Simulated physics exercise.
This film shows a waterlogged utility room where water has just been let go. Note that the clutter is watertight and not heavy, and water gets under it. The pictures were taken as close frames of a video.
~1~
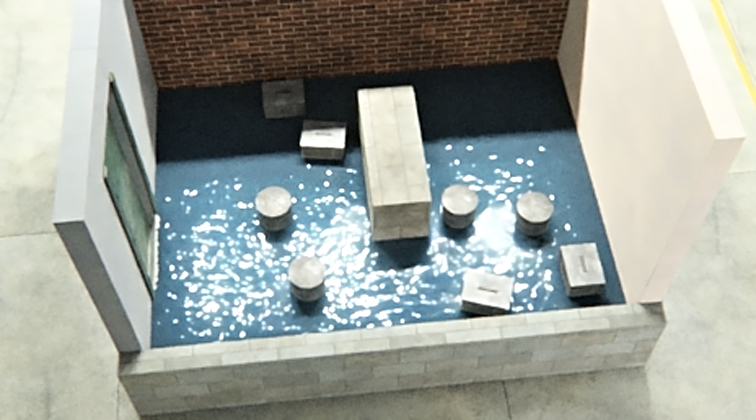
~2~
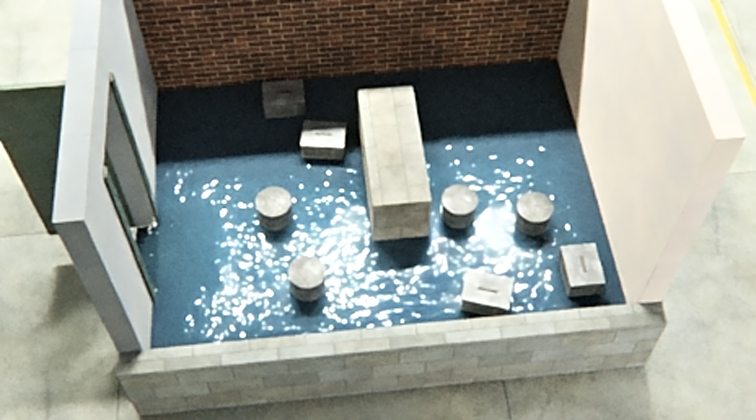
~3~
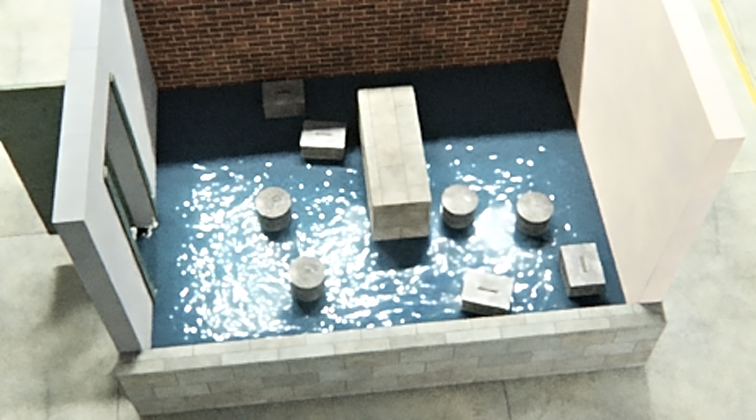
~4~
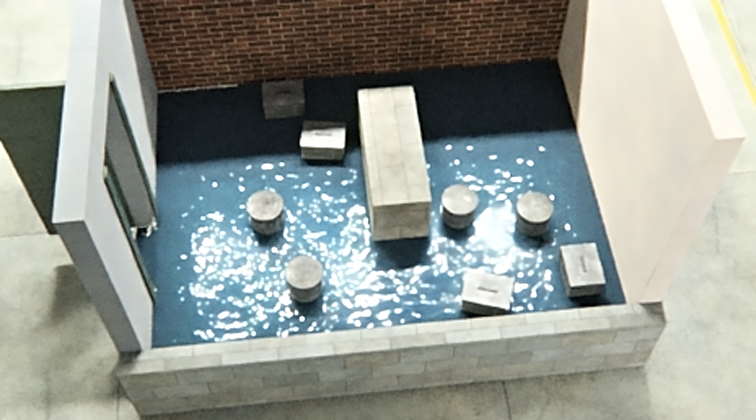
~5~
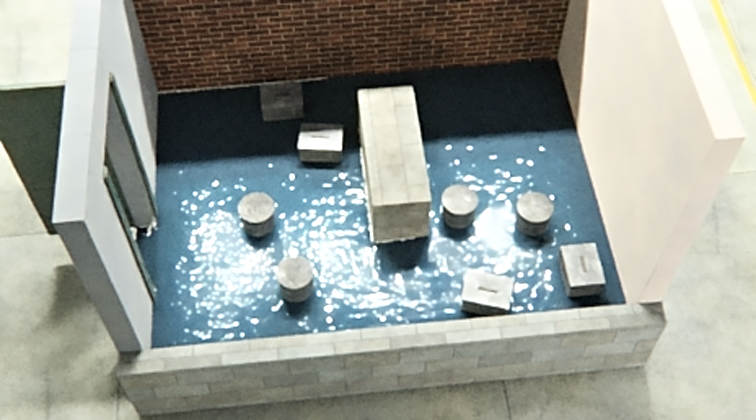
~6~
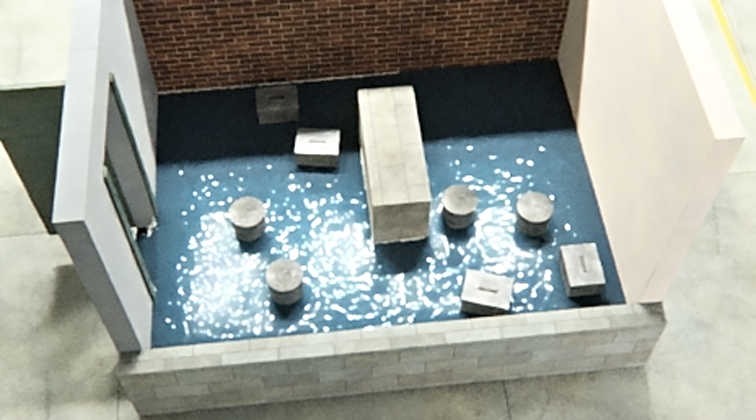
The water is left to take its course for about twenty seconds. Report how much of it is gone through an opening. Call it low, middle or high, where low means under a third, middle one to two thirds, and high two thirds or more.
Middle.
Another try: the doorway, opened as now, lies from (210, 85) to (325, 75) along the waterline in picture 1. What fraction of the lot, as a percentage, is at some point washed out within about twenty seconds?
About 50 percent, I'd say.
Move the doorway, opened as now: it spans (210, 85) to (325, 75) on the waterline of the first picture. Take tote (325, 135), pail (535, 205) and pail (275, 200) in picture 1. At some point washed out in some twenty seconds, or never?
Item one: Leaves; item two: Remains; item three: Leaves.
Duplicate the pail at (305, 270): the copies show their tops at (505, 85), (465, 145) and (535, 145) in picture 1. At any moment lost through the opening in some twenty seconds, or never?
Remains, remains, remains.
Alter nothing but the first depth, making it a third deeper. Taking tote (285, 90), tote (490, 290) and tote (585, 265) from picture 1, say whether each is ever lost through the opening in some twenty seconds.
Respectively: Exited / exited / remained.
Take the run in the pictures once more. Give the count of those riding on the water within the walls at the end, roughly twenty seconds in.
I count 4.
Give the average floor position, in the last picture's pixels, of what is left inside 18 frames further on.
The average sits close to (383, 260).
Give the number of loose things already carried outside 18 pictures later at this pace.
2.
A moment on, 0 of 8 are out; 8 afloat.
Next, 2 of 8 are out; 6 afloat.
Later, 3 of 8 are out; 5 afloat.
In the end, 4 of 8 are out; 4 afloat.
